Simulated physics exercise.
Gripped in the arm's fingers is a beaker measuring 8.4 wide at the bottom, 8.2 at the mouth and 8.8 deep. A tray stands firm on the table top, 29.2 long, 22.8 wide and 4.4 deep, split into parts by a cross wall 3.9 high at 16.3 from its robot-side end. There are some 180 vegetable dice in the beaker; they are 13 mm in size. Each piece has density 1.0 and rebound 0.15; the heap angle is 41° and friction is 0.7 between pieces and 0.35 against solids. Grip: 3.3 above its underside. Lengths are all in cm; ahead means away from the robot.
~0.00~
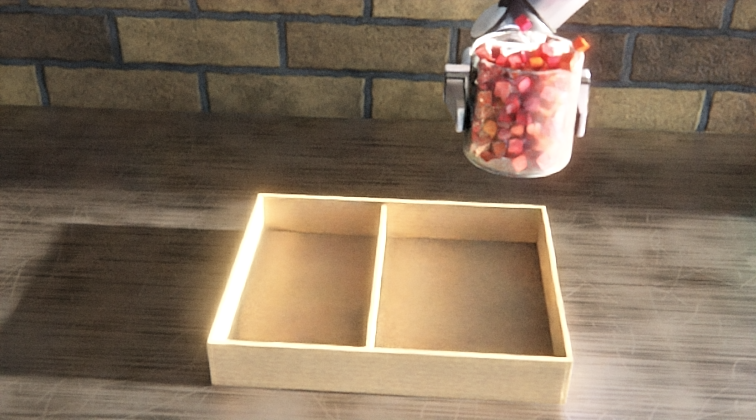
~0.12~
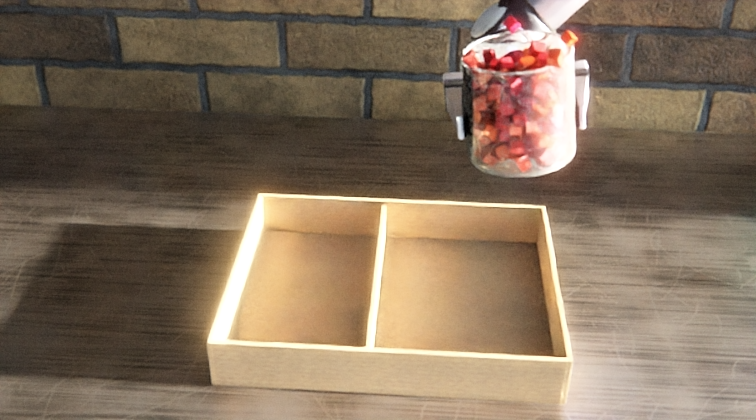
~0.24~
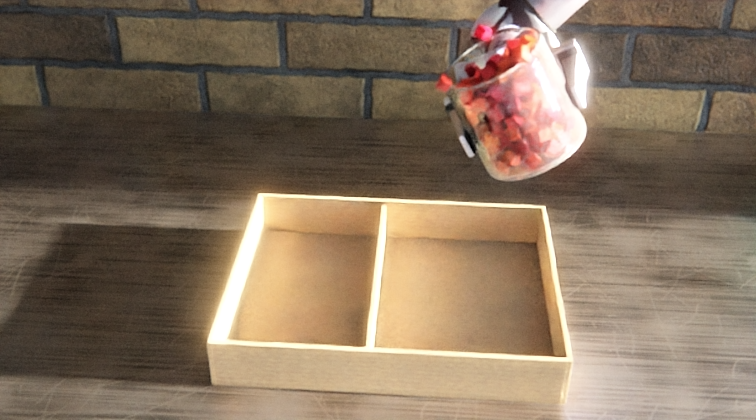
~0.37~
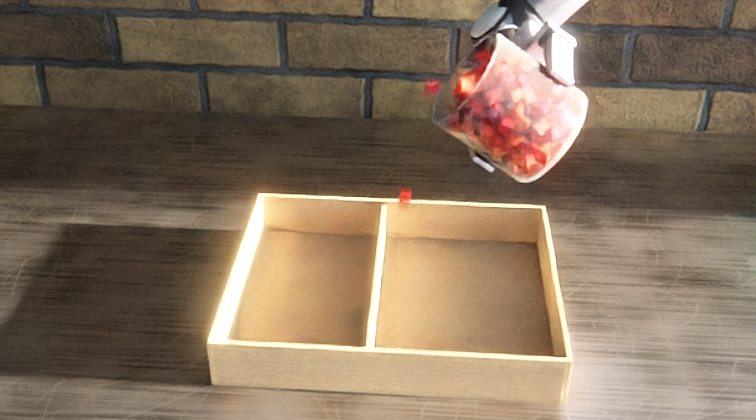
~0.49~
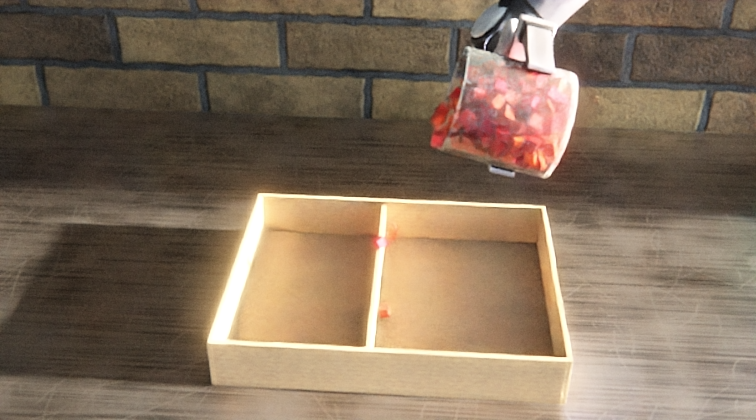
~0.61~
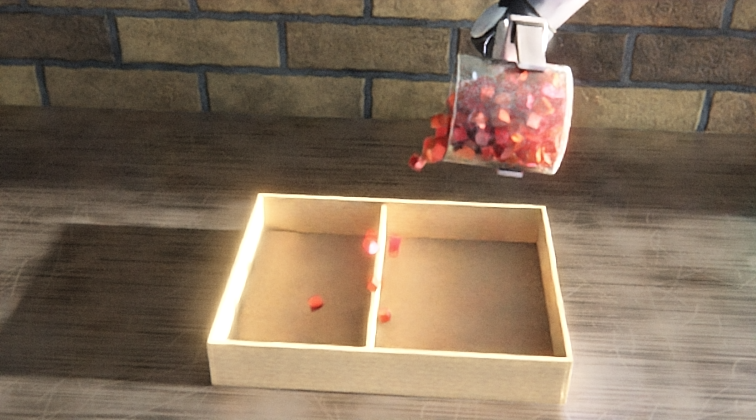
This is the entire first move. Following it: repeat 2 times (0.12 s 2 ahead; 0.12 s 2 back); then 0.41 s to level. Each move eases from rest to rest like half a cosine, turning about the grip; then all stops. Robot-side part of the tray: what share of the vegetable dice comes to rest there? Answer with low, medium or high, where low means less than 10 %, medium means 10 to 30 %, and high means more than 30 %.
Medium.
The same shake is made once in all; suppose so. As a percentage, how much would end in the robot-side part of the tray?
15 per cent or so.
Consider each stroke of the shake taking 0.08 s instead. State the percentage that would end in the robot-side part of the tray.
Estimate for that case: 15 %.
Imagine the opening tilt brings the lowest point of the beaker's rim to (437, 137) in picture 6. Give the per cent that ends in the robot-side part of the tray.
5 percent or so.
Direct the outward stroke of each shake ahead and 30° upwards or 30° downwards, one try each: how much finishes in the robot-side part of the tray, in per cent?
It comes to around 25 per cent on the first try and around 15 per cent on the second.
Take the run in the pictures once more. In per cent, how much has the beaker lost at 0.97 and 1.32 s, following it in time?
The share out is 25 per cent at the earlier time and 30 per cent at the later one.
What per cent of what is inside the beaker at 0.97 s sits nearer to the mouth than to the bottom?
Mouth half share: Roughly 40 %.
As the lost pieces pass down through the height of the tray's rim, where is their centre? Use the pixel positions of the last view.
Their middle lies around (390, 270).
After 0.97 s, tilted 85° forward, highest piece 23 above the table; 141 in the beaker, 26 in the robot-side part, 17 in the far-side part, 1 in flight or on a rim.
After 1.32 s, tilted 34° forward, highest piece 24 above the table; 128 in the beaker, 33 in the robot-side part, 22 in the far-side part, 2 in flight or on a rim.
After 1.70 s, level, highest piece 26 above the table; 128 in the beaker, 34 in the robot-side part, 23 in the far-side part.
After 2.75 s, level, highest piece 26 above the table; 128 in the beaker, 34 in the robot-side part, 23 in the far-side part.
At rest, 128 in the beaker, 34 in the robot-side part, 23 in the far-side part. That is 18 % in the robot-side part of the tray.
